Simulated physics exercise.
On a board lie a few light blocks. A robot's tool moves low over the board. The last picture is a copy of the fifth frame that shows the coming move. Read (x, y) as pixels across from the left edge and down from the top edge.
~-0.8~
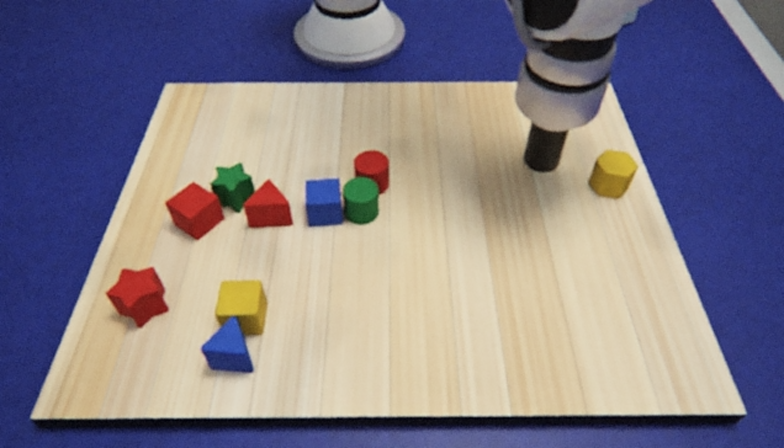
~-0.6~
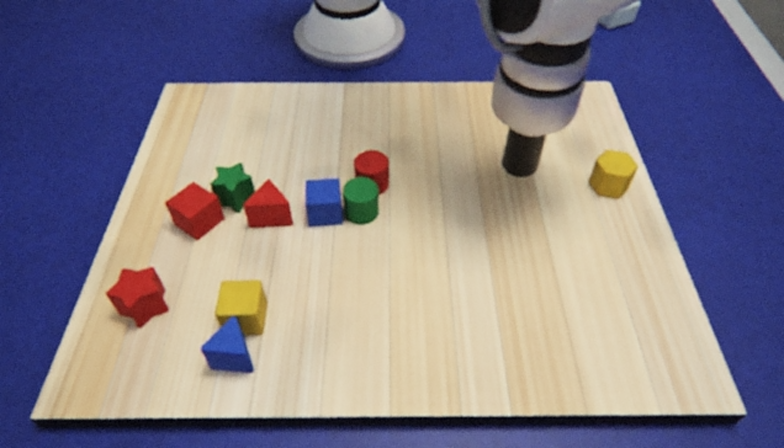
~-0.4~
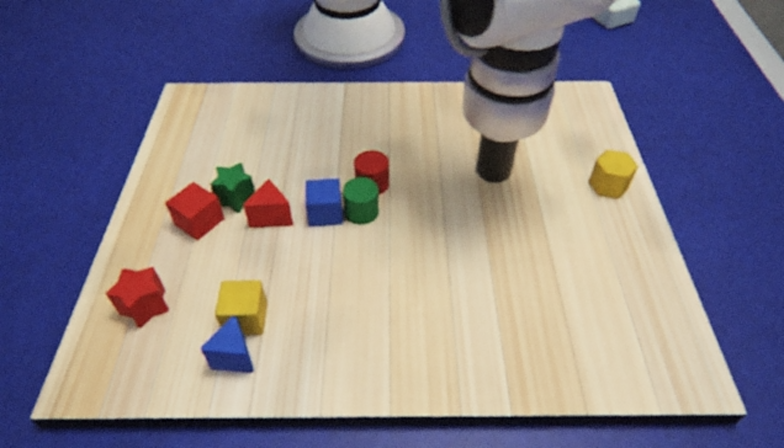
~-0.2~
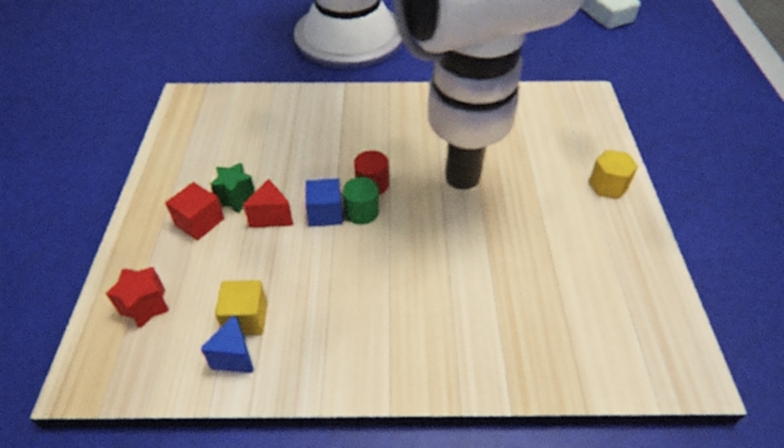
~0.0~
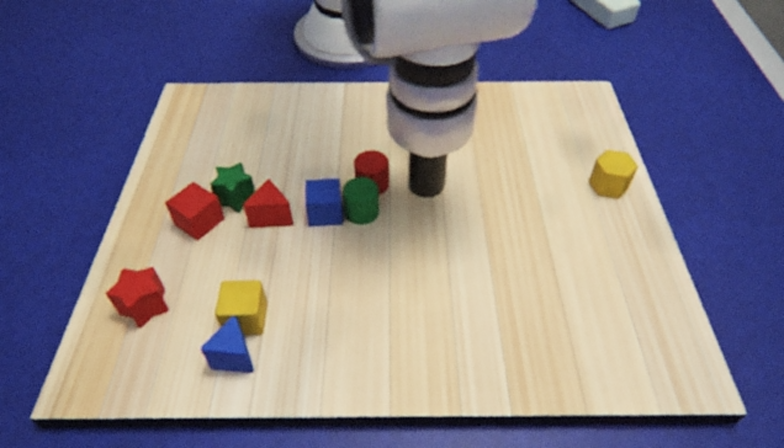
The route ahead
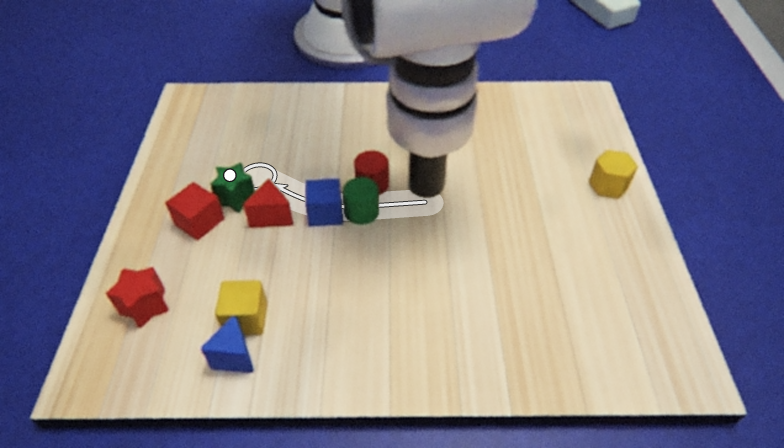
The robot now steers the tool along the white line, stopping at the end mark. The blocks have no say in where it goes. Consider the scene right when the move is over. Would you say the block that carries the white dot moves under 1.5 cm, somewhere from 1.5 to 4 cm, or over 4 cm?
Within 1.5 cm.
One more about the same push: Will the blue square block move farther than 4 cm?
That would be a yes.
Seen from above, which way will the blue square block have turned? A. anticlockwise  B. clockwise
Answer: B.
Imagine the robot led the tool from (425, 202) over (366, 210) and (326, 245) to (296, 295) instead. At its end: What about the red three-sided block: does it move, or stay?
Moved.
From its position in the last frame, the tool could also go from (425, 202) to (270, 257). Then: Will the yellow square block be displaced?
No.
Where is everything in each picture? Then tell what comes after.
Lower end of the tool (541, 162), tops of blocks, green star (230, 175), blue square block (323, 191), green round block (360, 189), red round block (371, 161), in the first frame.
Tool (520, 166), blocks as before, in the second frame.
Tool (494, 172), blocks as before, in the third frame.
Tool (463, 178), blocks as before, in the fourth frame.
Tool (426, 186), green star (230, 175), blue square block (323, 191), green round block (360, 189), red round block (371, 161), in the fifth frame.
The drawn path runs from (425, 202) over (364, 206) and (305, 199) to (258, 177); the dot is on the green star.
What follows on the original path. One third of the way, tool (363, 190); blue square block (291, 197); green round block (327, 194); red round block (358, 158).
Two thirds of the way, tool (301, 183); blue square block (251, 217), turned 35° clockwise; green round block (293, 205); red round block (356, 158).
At the end, tool (253, 161); green star (227, 173), turned 20° anticlockwise; blue square block (251, 217), turned 35° clockwise; green round block (293, 205); red round block (356, 158).
